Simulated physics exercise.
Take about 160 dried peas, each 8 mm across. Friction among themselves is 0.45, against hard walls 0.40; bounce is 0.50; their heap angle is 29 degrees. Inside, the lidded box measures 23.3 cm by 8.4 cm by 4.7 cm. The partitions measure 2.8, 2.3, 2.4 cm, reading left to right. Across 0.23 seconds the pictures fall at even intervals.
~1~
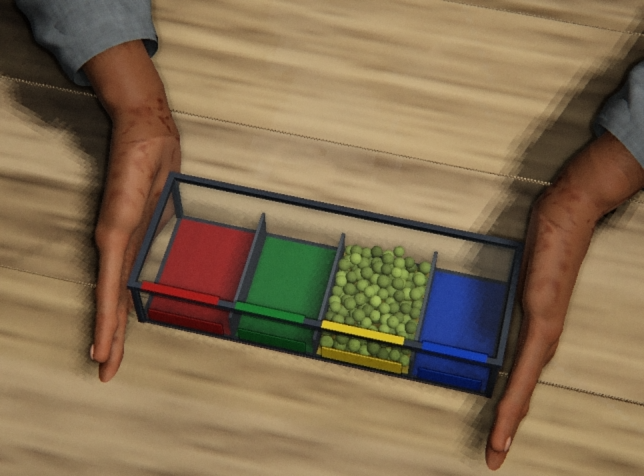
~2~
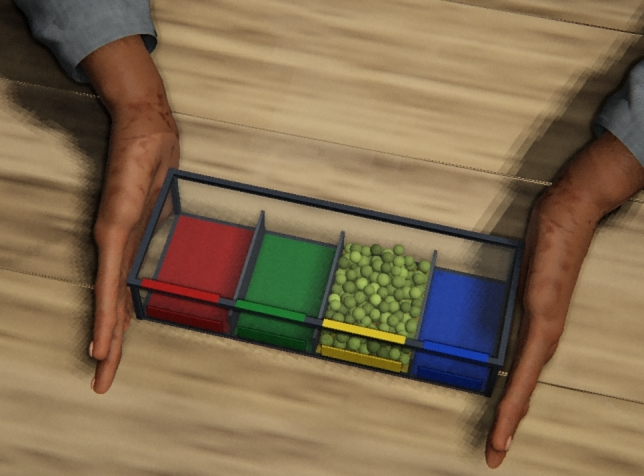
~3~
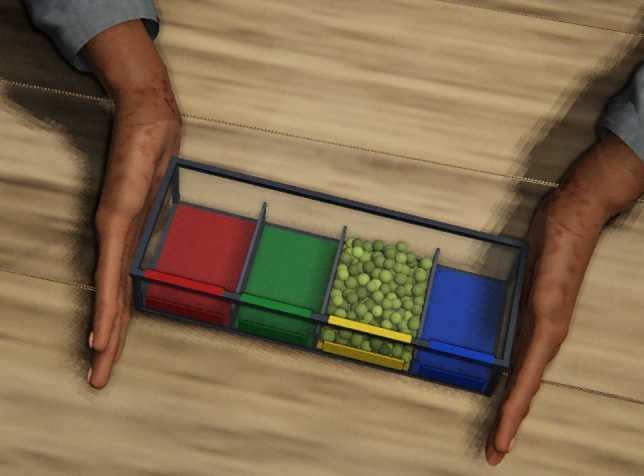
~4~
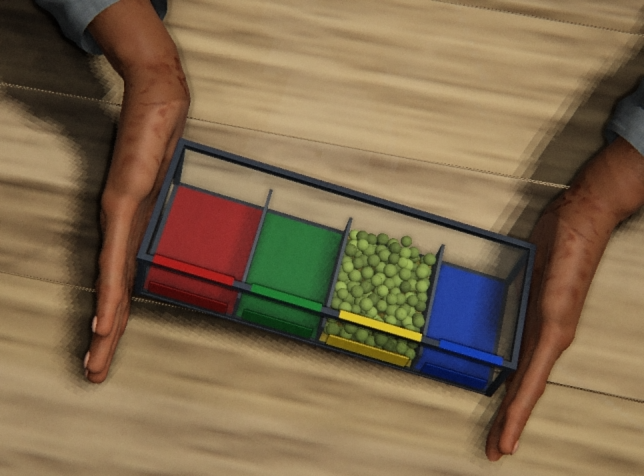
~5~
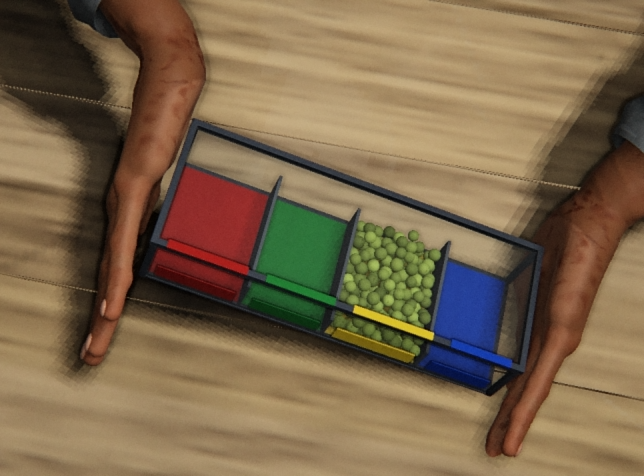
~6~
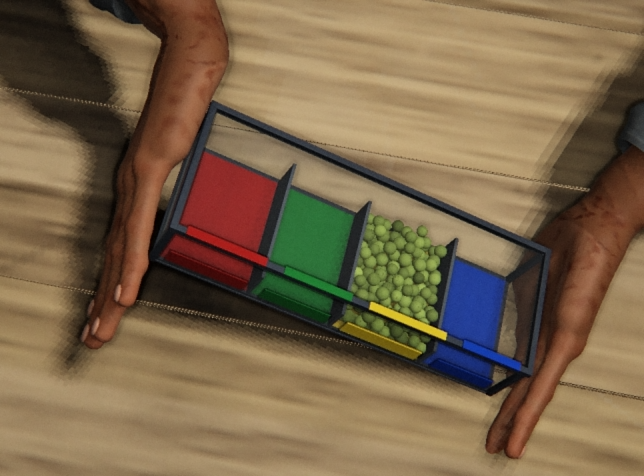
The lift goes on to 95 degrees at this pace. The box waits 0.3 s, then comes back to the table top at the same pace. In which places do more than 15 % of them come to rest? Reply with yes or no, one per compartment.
Red compartment no, blue compartment yes, green compartment no, yellow compartment no.
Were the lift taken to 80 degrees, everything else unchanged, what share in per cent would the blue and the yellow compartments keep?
Blue: 50; yellow: 50 (per cent).
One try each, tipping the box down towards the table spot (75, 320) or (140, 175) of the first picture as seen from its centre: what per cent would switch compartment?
I'd put it at about 95 per cent for the first tilt and about 95 per cent for the second.
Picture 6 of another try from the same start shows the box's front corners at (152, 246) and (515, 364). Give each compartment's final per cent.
Final shares, in per cent - red: 0, blue: 90, green: 0, yellow: 10.
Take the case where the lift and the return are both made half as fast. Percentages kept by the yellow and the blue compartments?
In that case yellow would keep 10 % and blue would keep 90 %.
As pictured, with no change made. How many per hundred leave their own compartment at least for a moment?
Roughly 90 in a hundred.
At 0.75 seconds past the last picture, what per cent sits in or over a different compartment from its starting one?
80 %.
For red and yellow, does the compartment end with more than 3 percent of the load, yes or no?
Red no, yellow yes.
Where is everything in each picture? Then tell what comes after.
In the first picture, box tilt 0 degrees, front corners at (135, 283) and (496, 361); yellow 100 %.
In the second picture, box tilt 1 degrees, front corners at (135, 280) and (497, 360).
In the third picture, box tilt 5 degrees, front corners at (137, 271) and (502, 362), lowest corner right front.
In the fourth picture, box tilt 11 degrees, front corners at (145, 256) and (510, 364), lowest corner right front.
In the fifth picture, box tilt 18 degrees, front corners at (158, 240) and (518, 366), lowest corner right front.
In the sixth picture, box tilt 24 degrees, front corners at (177, 225) and (526, 369), lowest corner right front; yellow 100 %.
Then, 0.75 s after the last picture, tilt 95 degrees; blue 80 %, yellow 20 %.
Then, 1.25 s after the last picture, tilt 50 degrees; blue 90 %, yellow 10 %.
Then, 1.82 s after the last picture, tilt 0 degrees; blue 90 %, yellow 10 %.
In the end, red 0 %, blue 90 %, green 0 %, yellow 10 %.
